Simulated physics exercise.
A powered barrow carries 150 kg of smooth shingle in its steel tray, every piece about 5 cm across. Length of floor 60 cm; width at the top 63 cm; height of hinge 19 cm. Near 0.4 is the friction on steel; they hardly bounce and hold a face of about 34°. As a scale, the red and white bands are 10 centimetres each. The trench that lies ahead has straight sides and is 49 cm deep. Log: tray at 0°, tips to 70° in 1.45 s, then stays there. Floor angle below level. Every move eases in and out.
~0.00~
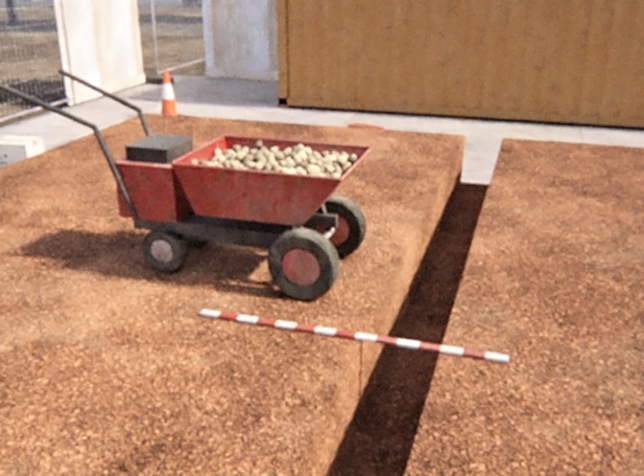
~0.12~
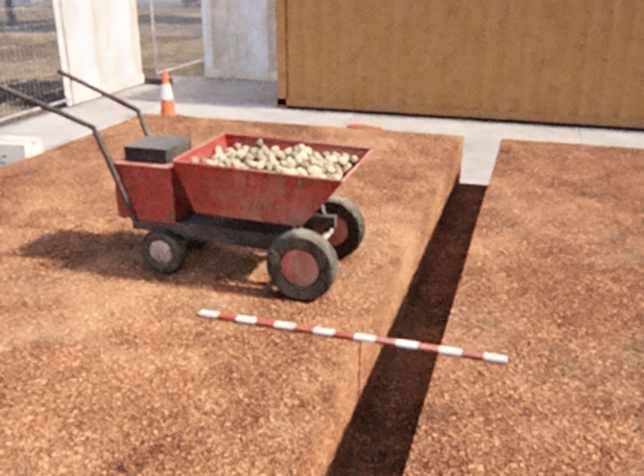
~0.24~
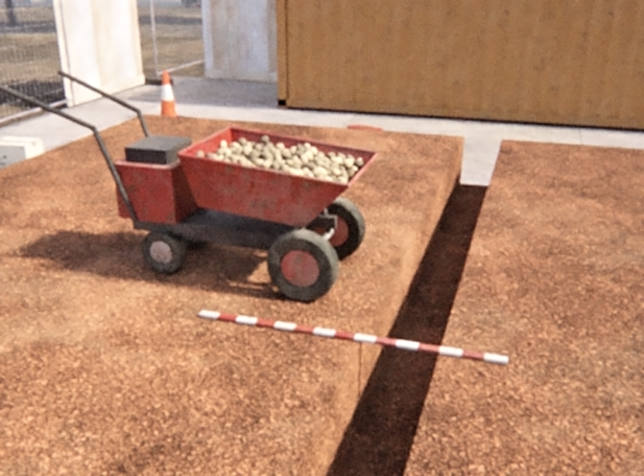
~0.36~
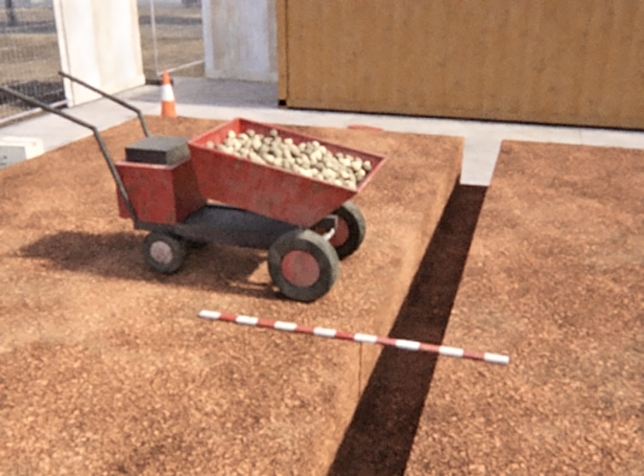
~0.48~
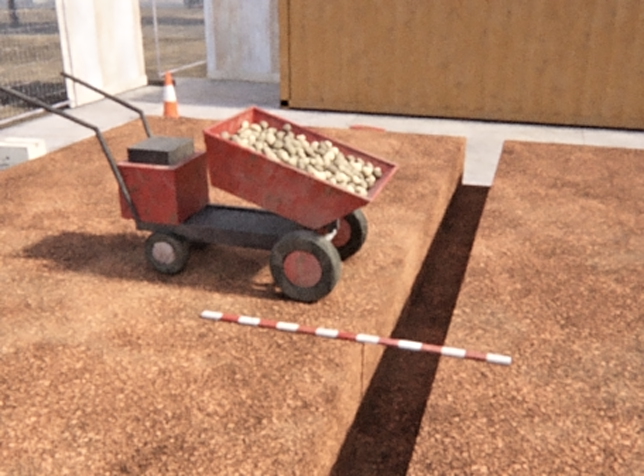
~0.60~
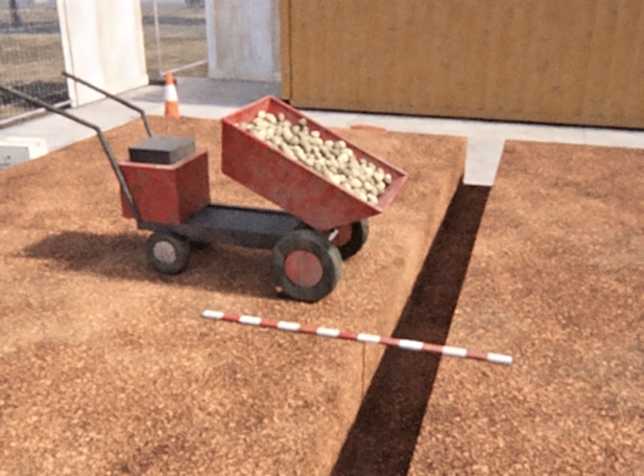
On reddish gravelly ground beside a trench, a red barrow's stone-filled tray tilts steadily toward the right.
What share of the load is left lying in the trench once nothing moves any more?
About 69 per cent.
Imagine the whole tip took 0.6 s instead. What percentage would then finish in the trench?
I'd put it at roughly 50 per cent.
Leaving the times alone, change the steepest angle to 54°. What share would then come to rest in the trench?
Share in trench: Approx. 60%.
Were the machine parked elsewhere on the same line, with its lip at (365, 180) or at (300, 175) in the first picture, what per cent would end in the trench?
That gives roughly 35 per cent and roughly 100 per cent.
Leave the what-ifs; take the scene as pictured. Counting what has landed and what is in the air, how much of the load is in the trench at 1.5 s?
About 35 per cent by then.
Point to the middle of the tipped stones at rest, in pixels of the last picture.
Roughly at pixel (440, 355).
After 1.1 s the floor is at 59°; 99 % in the tray, 1 % in the trench; the foremost stones are at (426, 254).
After 1.5 s the floor is at 70°; 43 % in the tray, 36 % in the trench, 21 % past the trench; the foremost stones are at (537, 294).
After 1.9 s the floor is at 70°; 16 % in the tray, 53 % in the trench, 31 % past the trench; the foremost stones are at (609, 306).
After 3.8 s the floor is at 70°; 0 % in the tray, 69 % in the trench, 31 % past the trench; the foremost stones are at (640, 310).
